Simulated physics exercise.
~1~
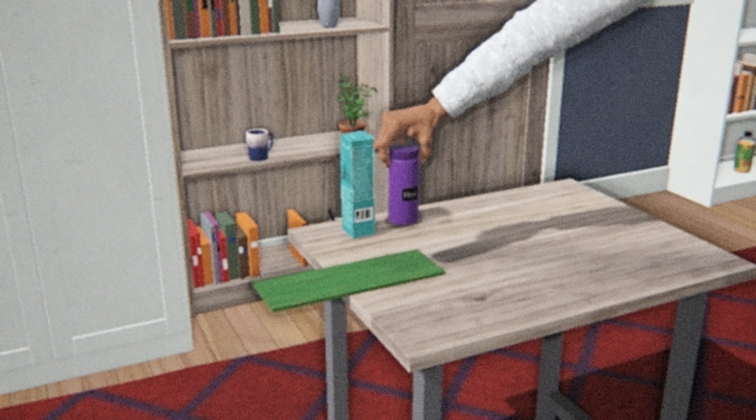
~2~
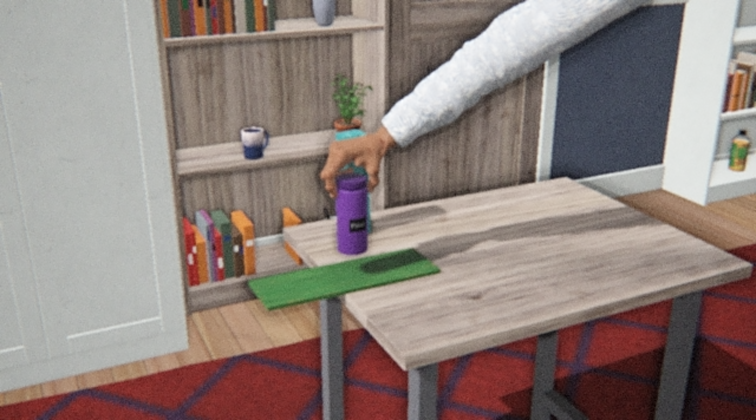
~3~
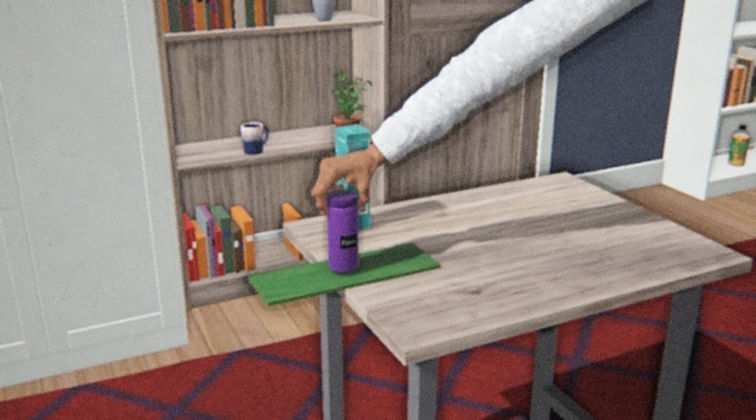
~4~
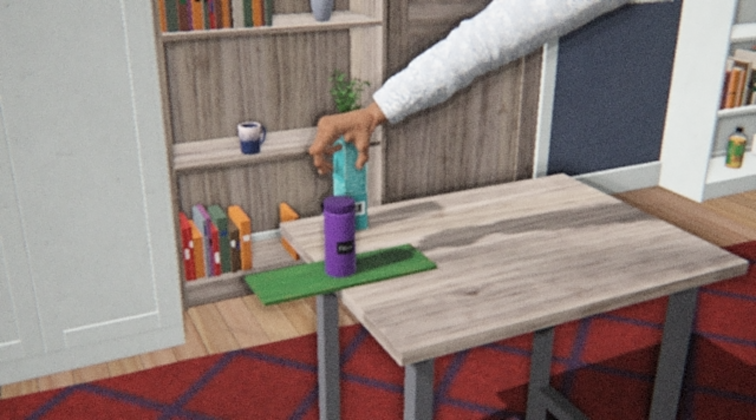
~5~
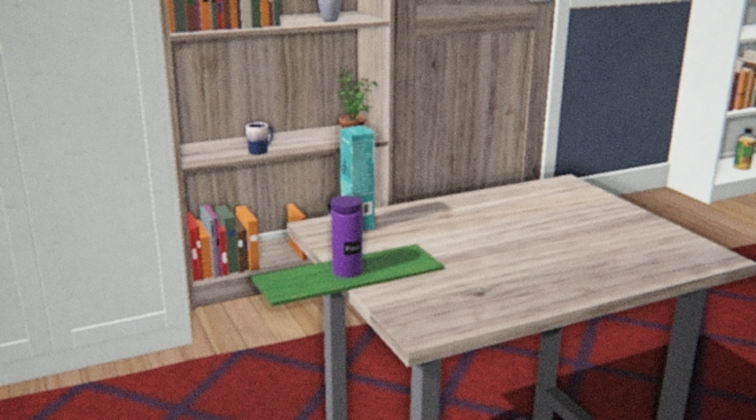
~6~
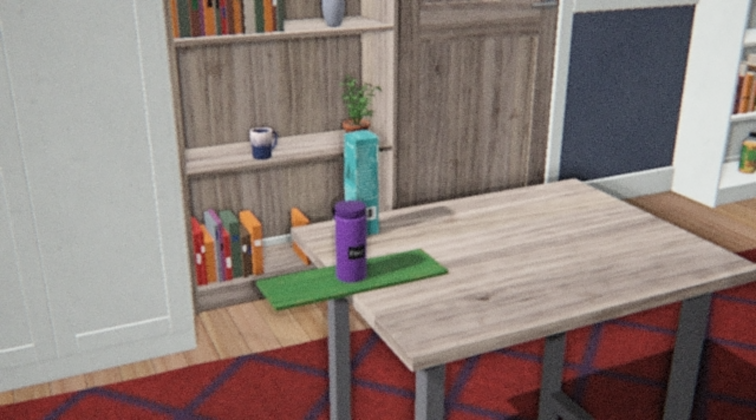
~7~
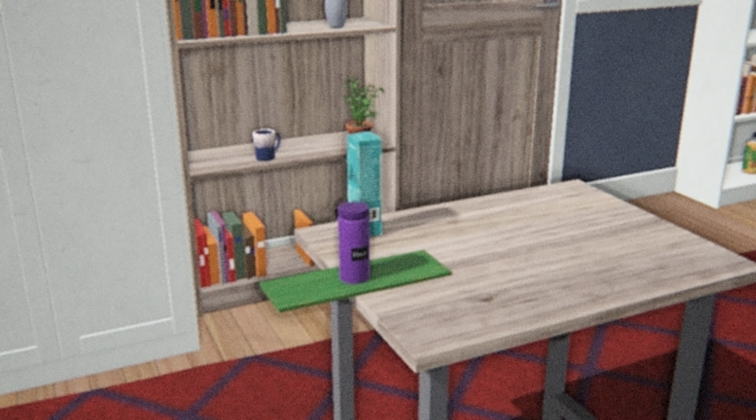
A hand moving a purple jar from the tabletop onto an overhanging green board, then withdrawing as the jar stays upright.
